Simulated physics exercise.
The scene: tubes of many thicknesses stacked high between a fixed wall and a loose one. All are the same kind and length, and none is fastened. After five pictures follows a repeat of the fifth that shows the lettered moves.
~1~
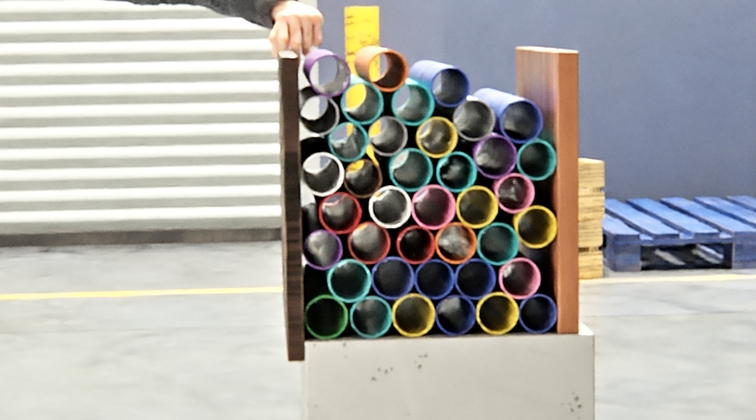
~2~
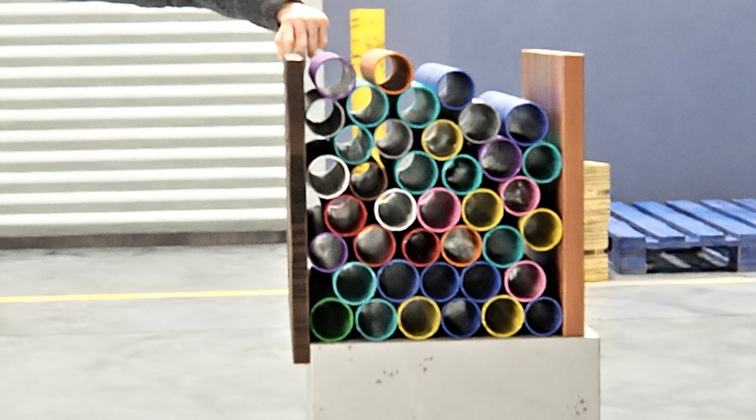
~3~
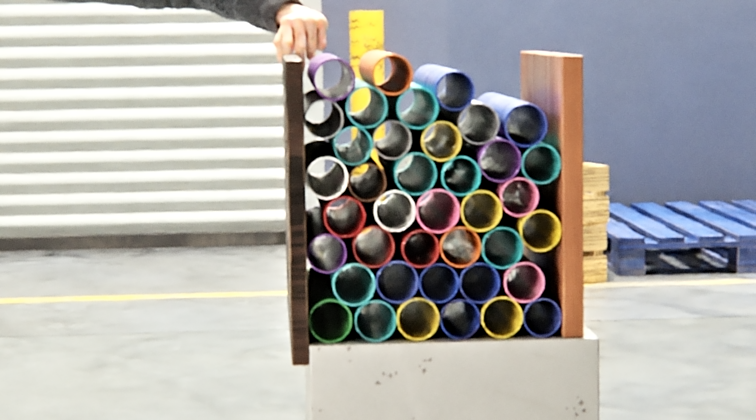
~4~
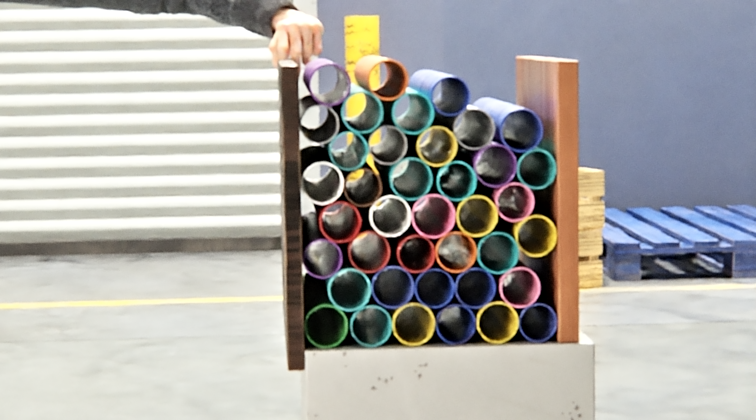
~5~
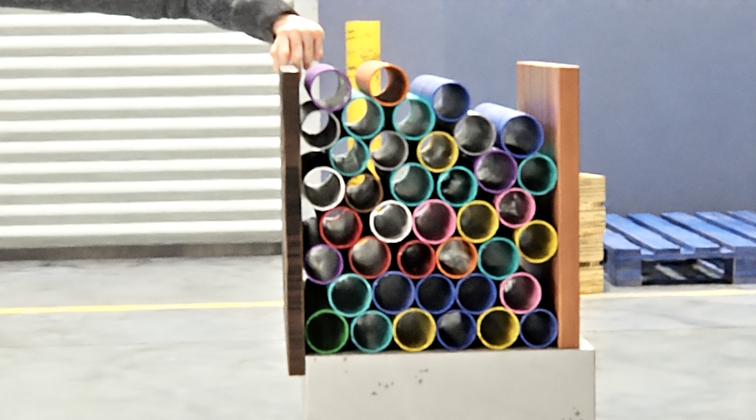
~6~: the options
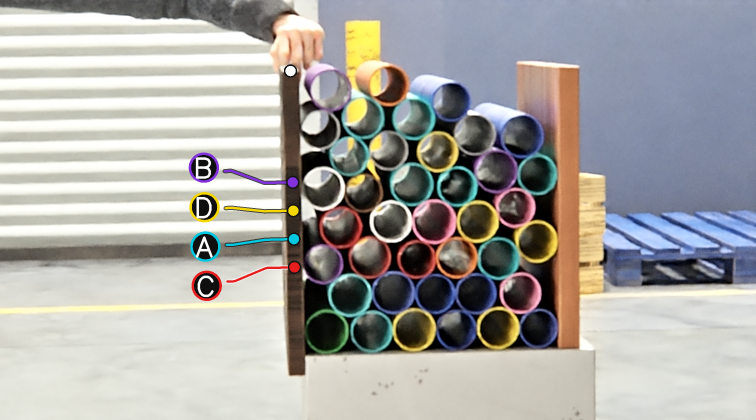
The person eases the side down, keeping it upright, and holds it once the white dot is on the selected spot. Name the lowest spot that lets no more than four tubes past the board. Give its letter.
The last mark within the limit is D.
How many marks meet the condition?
The number is two.
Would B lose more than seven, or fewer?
Fewer than seven.
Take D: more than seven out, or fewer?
It loses fewer than seven.
On the marked copy, A at (294, 239); B at (293, 182); C at (294, 267); D at (293, 211); the white dot at (290, 71).
Following D. Soon after the start, top of the board (301, 135).
Later, top of the board (302, 207).
In the end, top of the board (302, 210), two out over the board.
As for the rest, A more than four out over the board; B two out over the board; C more than four out over the board.
